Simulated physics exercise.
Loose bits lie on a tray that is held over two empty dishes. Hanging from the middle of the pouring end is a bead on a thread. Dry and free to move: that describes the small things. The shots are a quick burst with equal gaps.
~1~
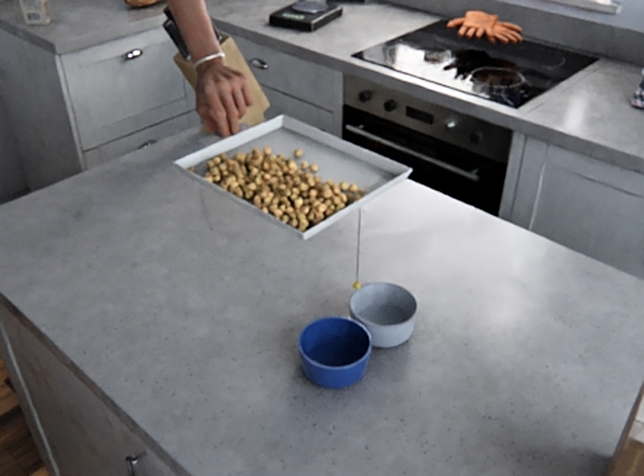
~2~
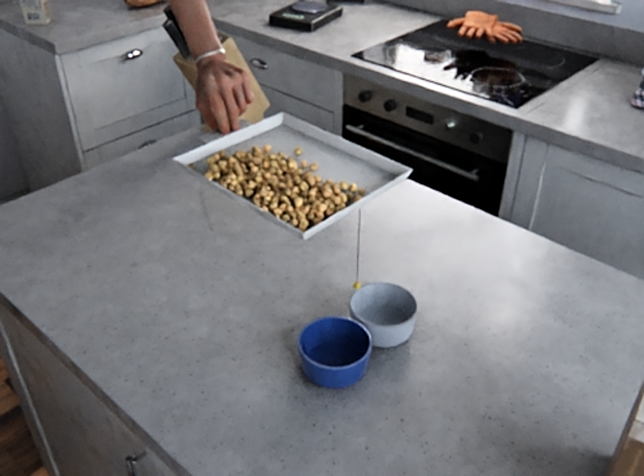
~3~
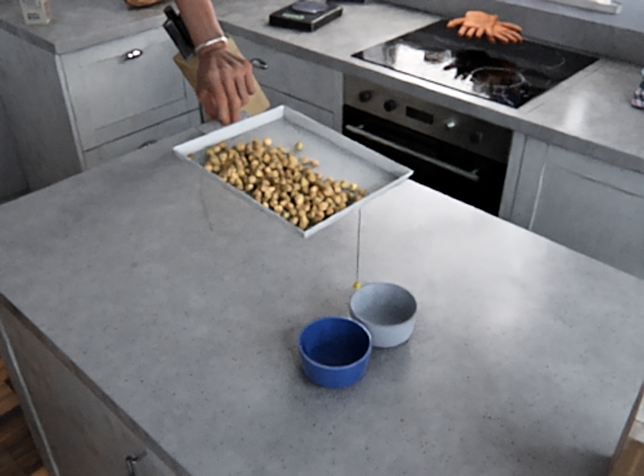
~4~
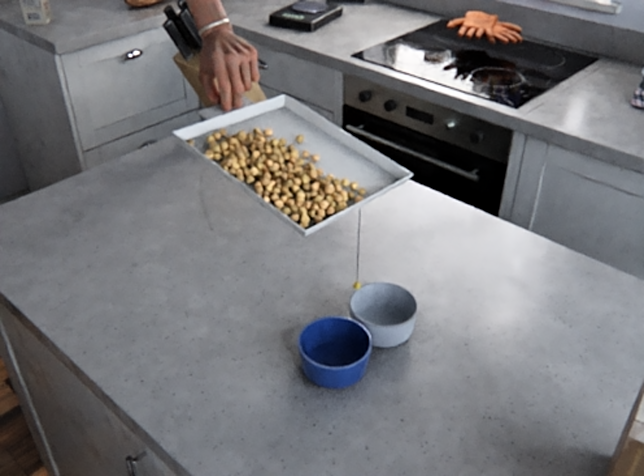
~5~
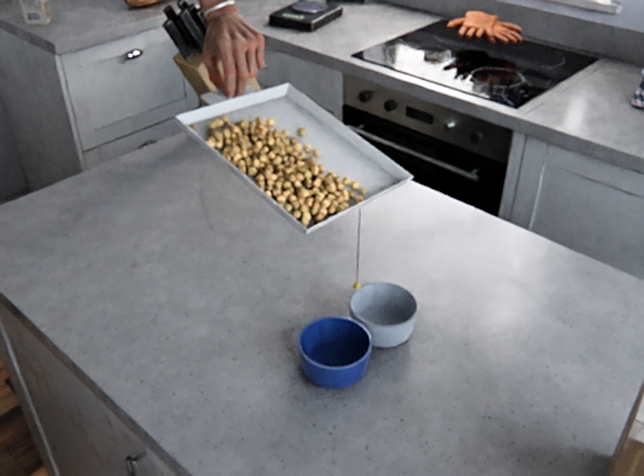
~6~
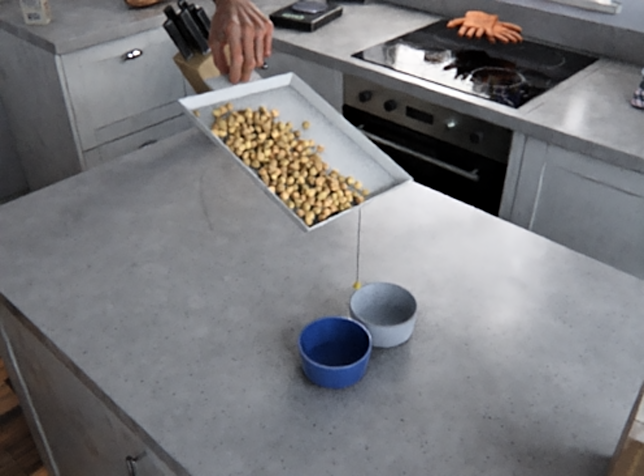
A hand grips the far left end of a pale tray of small, light brown pieces, held above a grey countertop with a blue bowl and a grey bowl on it. The hand then gradually raises that end, so the tray slants more steeply toward the near right, while both bowls stay still.
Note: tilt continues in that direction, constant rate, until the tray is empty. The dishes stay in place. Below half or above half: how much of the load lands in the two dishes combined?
Below half.
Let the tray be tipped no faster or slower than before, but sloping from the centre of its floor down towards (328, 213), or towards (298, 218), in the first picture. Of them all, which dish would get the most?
For the first slope the lefthand dish, for the second the lefthand dish.
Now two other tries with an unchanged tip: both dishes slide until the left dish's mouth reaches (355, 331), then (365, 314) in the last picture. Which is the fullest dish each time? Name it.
First try, the dish to the right; second try, the dish to the right.
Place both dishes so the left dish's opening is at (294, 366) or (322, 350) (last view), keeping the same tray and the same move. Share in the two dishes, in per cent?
Near 10 % and 20 %.
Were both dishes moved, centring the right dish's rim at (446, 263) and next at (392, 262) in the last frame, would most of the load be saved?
With the first shift the pair saves beyond half; with the second, less than a half.
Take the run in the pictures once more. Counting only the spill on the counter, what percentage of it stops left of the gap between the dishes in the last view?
Looks to be around 0 per cent of the spill.
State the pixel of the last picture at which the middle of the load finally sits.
Near (417, 306).
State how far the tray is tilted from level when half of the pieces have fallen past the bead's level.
90° or so.
Just after the last frame, tray tipped steeply; the larger part on the tray; just a few in the right dish; just a few outside both; roughly a quarter in the air.
A moment on, tray tipped past a quarter turn; just a few on the tray; just a few in the left dish; roughly a quarter in the right dish; roughly two thirds outside both; about a tenth in the air.
Further on, tray tipped past a quarter turn; just a few in the left dish; roughly a quarter in the right dish; roughly two thirds outside both.
When it is over, tray tipped past a quarter turn; just a few in the left dish; roughly a quarter in the right dish; roughly two thirds outside both.
